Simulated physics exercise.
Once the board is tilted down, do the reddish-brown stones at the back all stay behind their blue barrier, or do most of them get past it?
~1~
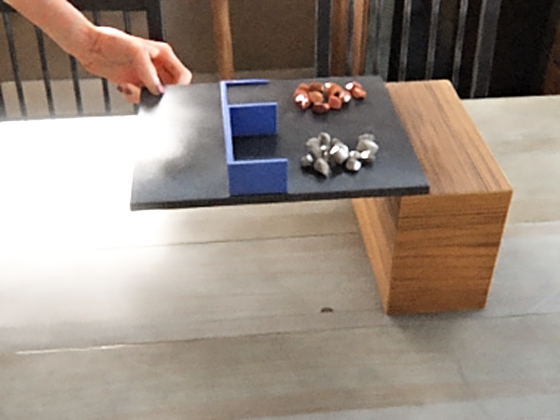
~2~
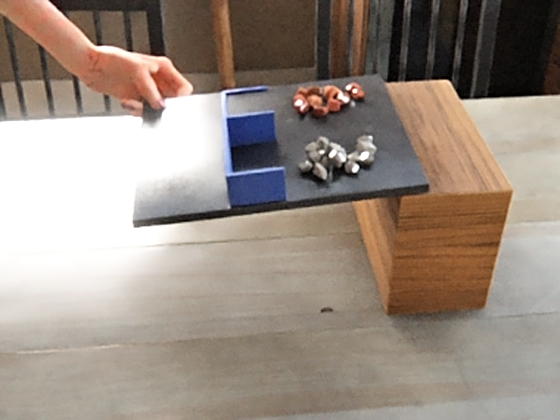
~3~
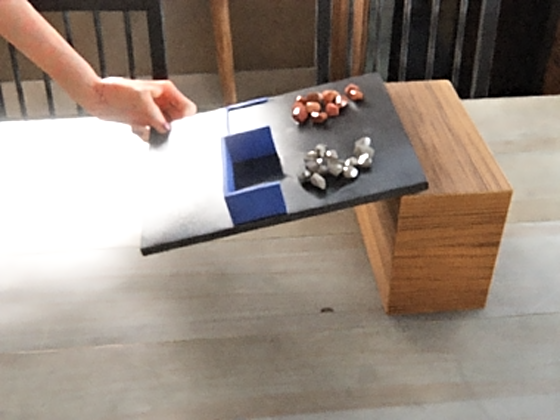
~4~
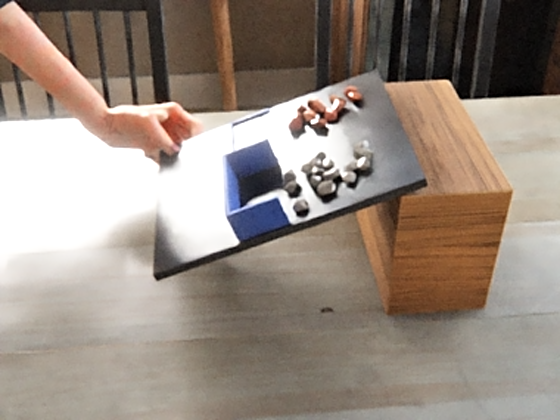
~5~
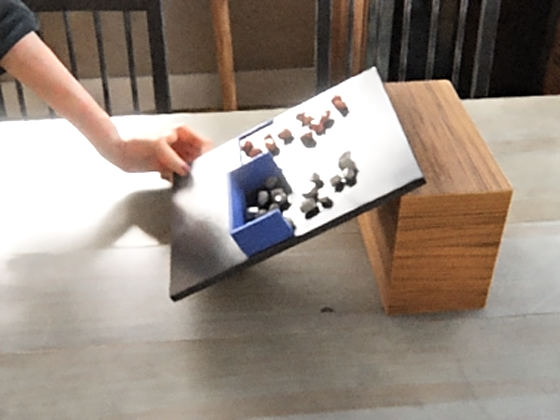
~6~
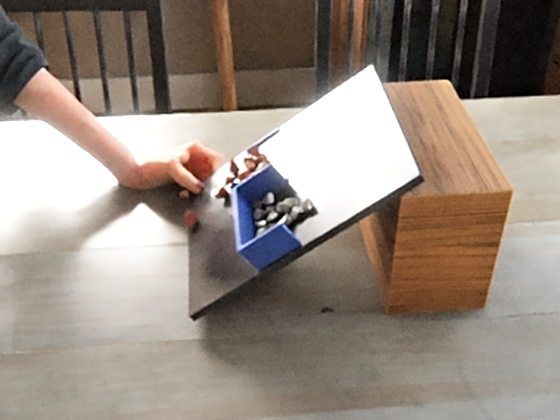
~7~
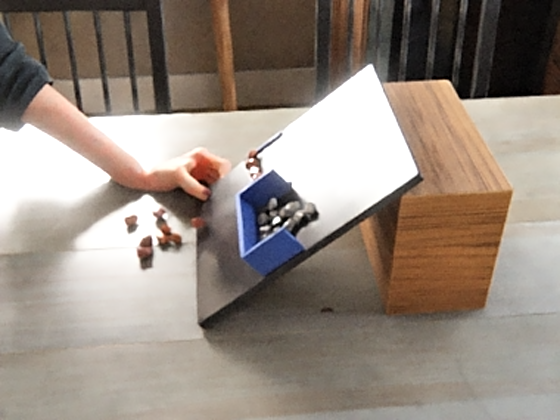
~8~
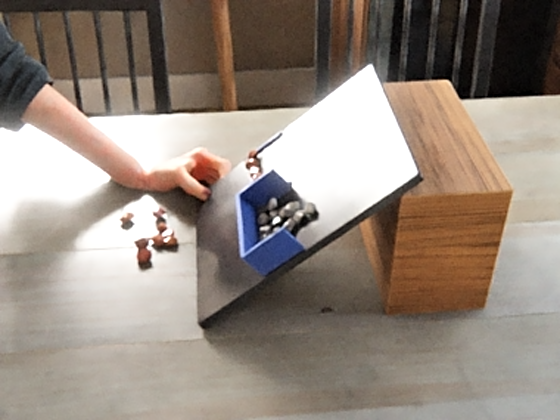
Most of the reddish-brown stones get past their barrier and end up on the table to the left, with a few left near it. The grey stones at the front are held by theirs.
